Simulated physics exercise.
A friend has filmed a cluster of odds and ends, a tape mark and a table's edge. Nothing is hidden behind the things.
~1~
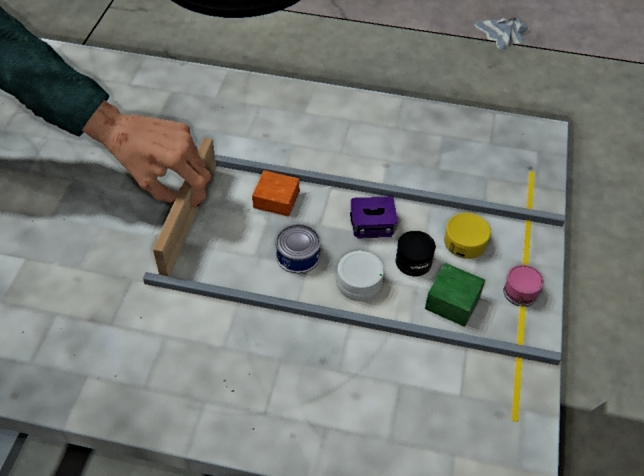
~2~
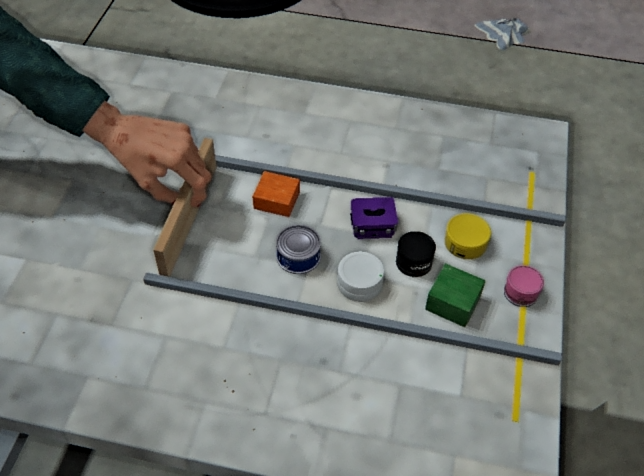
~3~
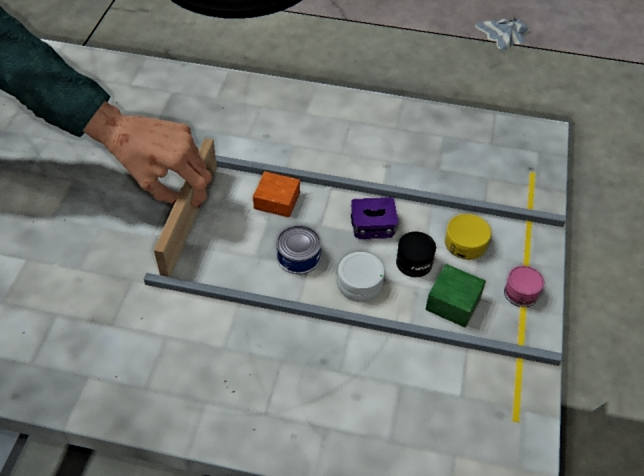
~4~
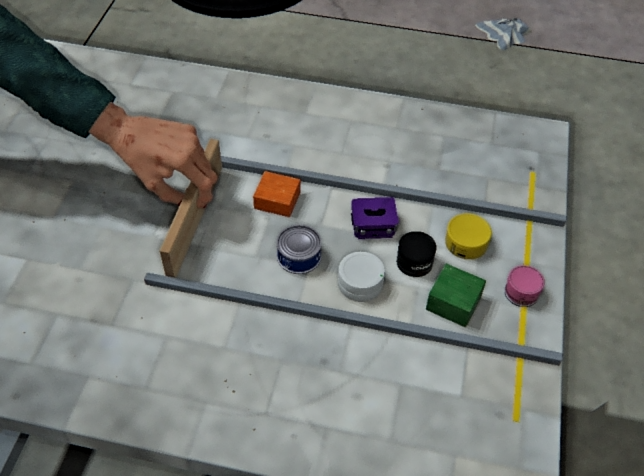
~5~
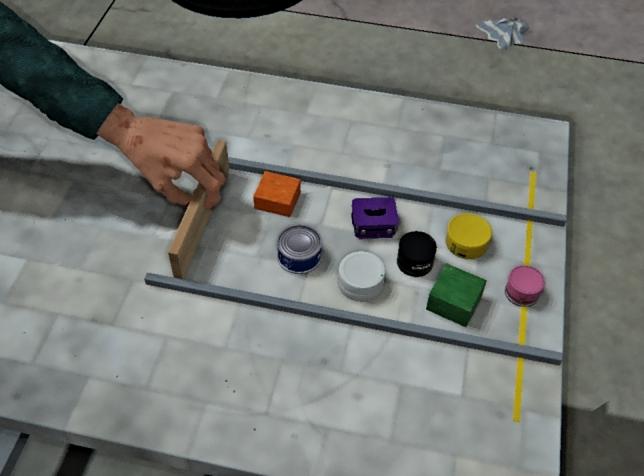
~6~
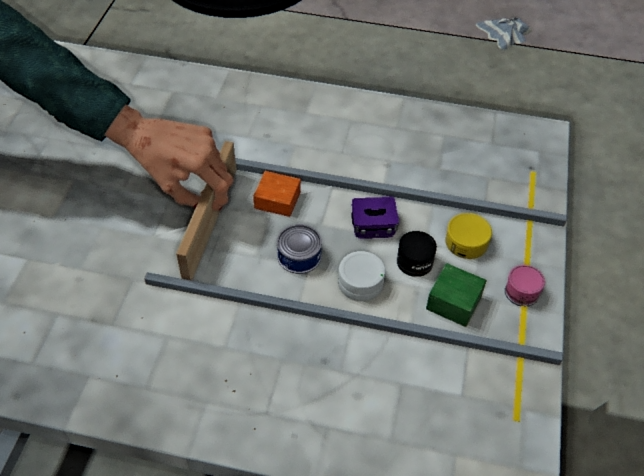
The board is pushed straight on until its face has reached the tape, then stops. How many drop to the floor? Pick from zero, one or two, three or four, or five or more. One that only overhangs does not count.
As it turns out, the number that fall off is five or more.
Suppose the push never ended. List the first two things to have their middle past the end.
They are the yellow tub, then the pink tin.
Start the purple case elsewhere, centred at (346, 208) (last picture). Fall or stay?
Then it tumbles off.
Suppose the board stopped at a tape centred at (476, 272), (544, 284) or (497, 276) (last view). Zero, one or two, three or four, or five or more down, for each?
Taking them in turn, 1 or 2; 5 or more; one to two.
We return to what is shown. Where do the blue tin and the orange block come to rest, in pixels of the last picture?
The blue tin stops around (550, 289); the orange block around (550, 240).
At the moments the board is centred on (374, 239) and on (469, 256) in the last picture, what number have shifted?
7 and 8.
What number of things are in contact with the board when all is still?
In contact: 3.
Early on, none off yet; pink tin at rest near (524, 286); yellow tub at rest near (468, 236); green block at rest near (456, 295).
A while later, none off yet; pink tin at rest near (524, 286); yellow tub travelled about its own width near (497, 242); green block travelled a little near (471, 303).
Further along, none off yet; pink tin travelled about its own width near (564, 294); yellow tub travelled well along near (579, 255); green block travelled well along near (532, 314).
Finally, the number that fall off is five or more; lost, purple case, black tub, green block, yellow tub and pink tin.
